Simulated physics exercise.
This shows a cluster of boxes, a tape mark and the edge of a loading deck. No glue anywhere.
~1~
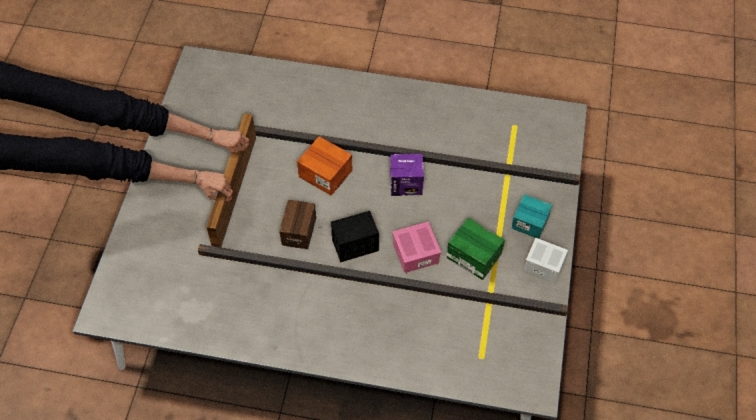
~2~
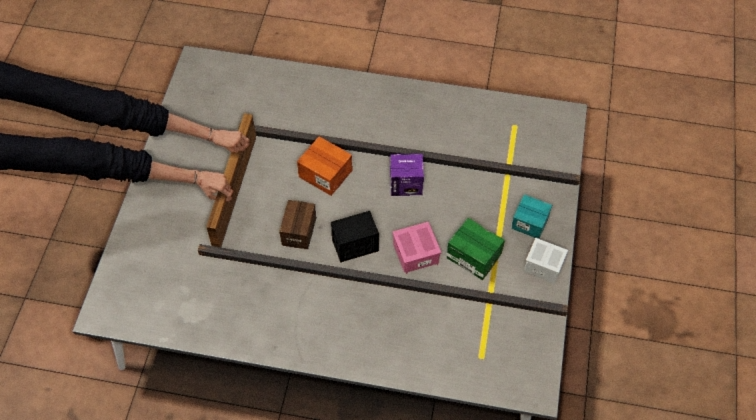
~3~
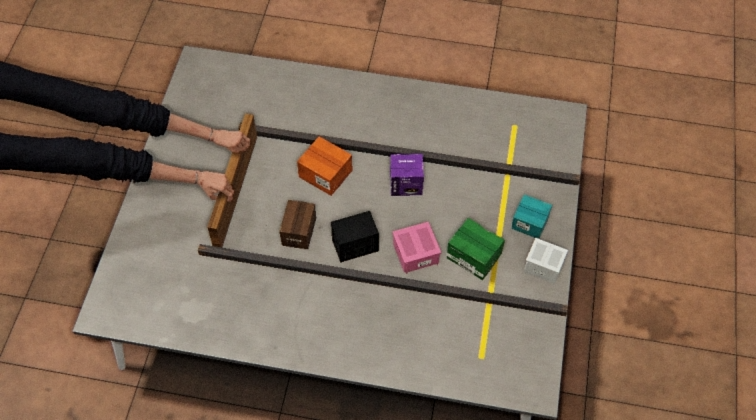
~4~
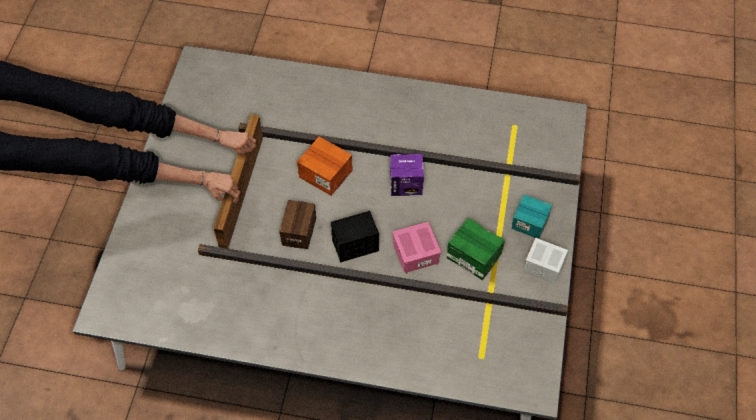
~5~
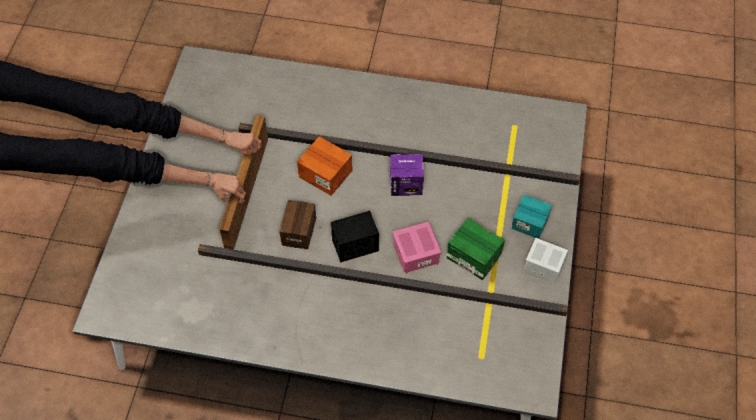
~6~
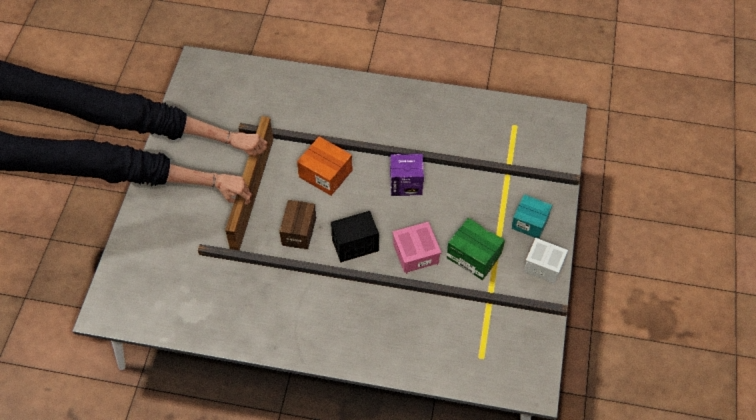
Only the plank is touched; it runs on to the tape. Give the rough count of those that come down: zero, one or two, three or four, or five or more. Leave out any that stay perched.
The number that fall off is three or four.
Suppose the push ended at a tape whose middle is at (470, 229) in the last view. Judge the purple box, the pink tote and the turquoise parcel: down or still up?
The purple box survives; the pink tote does not fall; the turquoise parcel is kept.
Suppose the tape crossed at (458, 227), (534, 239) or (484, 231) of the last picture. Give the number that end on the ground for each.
Try by try, 2, 5 and 2.
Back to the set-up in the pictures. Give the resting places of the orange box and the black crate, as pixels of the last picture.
Near (526, 191) and (544, 278).
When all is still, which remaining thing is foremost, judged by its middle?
The turquoise parcel.
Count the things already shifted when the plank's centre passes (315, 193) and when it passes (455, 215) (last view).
First 3, then 8.
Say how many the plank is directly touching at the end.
2 of them.
Early on, none off yet; white tote at rest near (545, 261); turquoise parcel at rest near (532, 217); green parcel travelled a little near (483, 250).
Finally, the number that fall off is three or four; lost, pink tote, green parcel and white tote.
